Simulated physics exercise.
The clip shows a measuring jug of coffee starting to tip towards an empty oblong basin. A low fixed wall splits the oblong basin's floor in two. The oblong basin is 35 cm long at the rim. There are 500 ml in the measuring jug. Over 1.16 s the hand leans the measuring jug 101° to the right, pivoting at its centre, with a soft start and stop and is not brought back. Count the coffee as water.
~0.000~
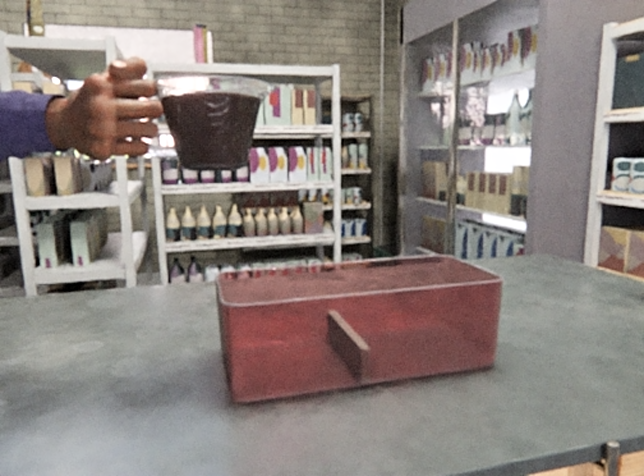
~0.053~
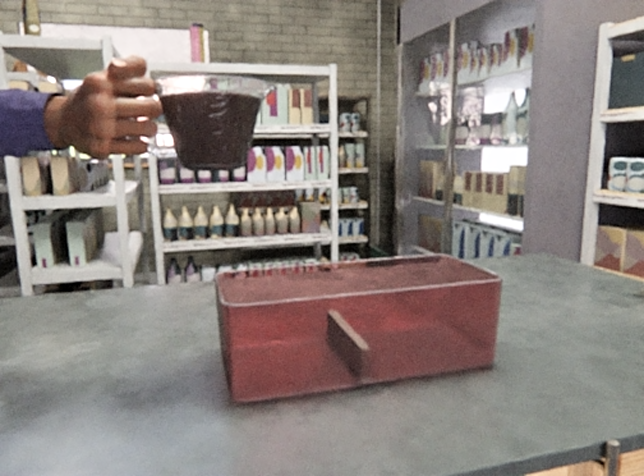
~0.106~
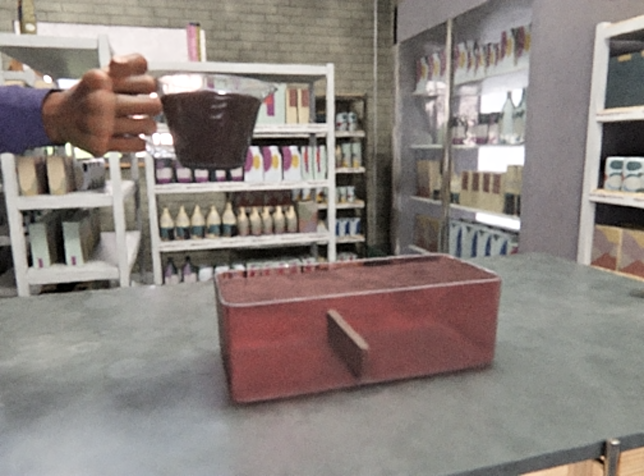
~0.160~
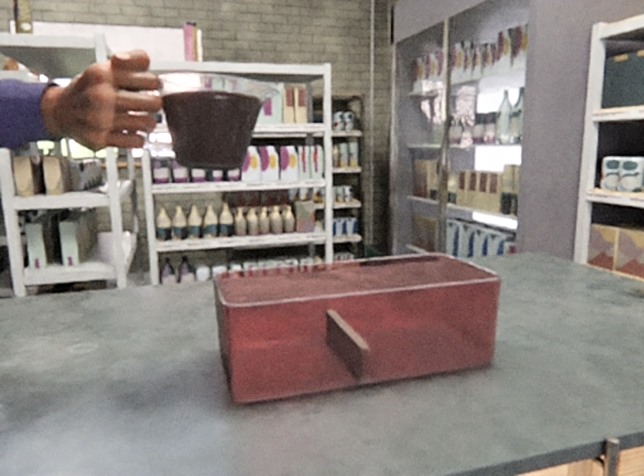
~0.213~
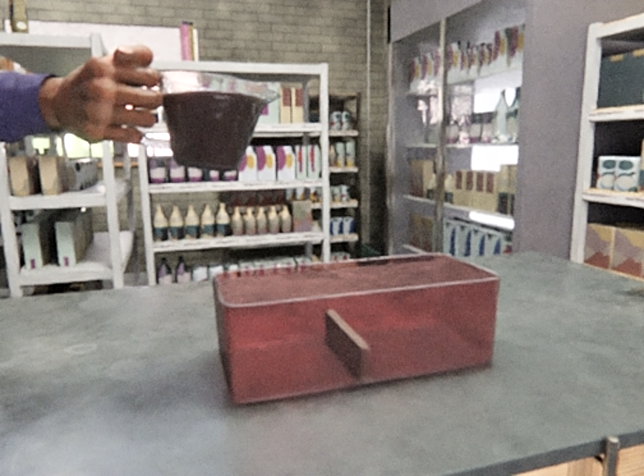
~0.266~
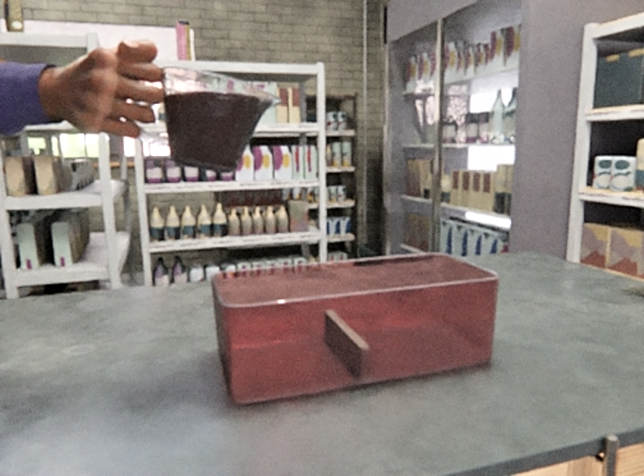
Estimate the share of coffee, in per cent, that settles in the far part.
About 27 per cent.
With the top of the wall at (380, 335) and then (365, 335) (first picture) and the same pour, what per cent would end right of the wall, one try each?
First 15, then 10 per cent.
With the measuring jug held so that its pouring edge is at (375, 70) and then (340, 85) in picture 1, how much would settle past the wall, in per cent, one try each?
First 90, then 90 per cent.
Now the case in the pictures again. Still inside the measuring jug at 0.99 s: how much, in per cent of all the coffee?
Some 8 per cent.
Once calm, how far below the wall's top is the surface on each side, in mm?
Left about 26 mm, right about 38 mm.
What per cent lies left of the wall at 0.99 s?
About 50 per cent.
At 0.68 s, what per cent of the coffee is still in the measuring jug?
Near 60 in a hundred.
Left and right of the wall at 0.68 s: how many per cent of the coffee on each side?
Some 6 per cent left and 5 right.
After 0.68 s the tilt is 65° and 60 per cent is still to pour, 6 is left of the wall and 5 right of it.
After 0.99 s the tilt is 96° and 8 per cent is still to pour, 50 is left of the wall and 24 right of it.
After 1.31 s the tilt is 101° and 0 per cent is still to pour, 70 is left of the wall and 26 right of it.
After 1.66 s the tilt is 101° and 0 per cent is still to pour, 71 is left of the wall and 27 right of it.
In the end 71 per cent lies left of the wall, 27 right of it and 3 outside.
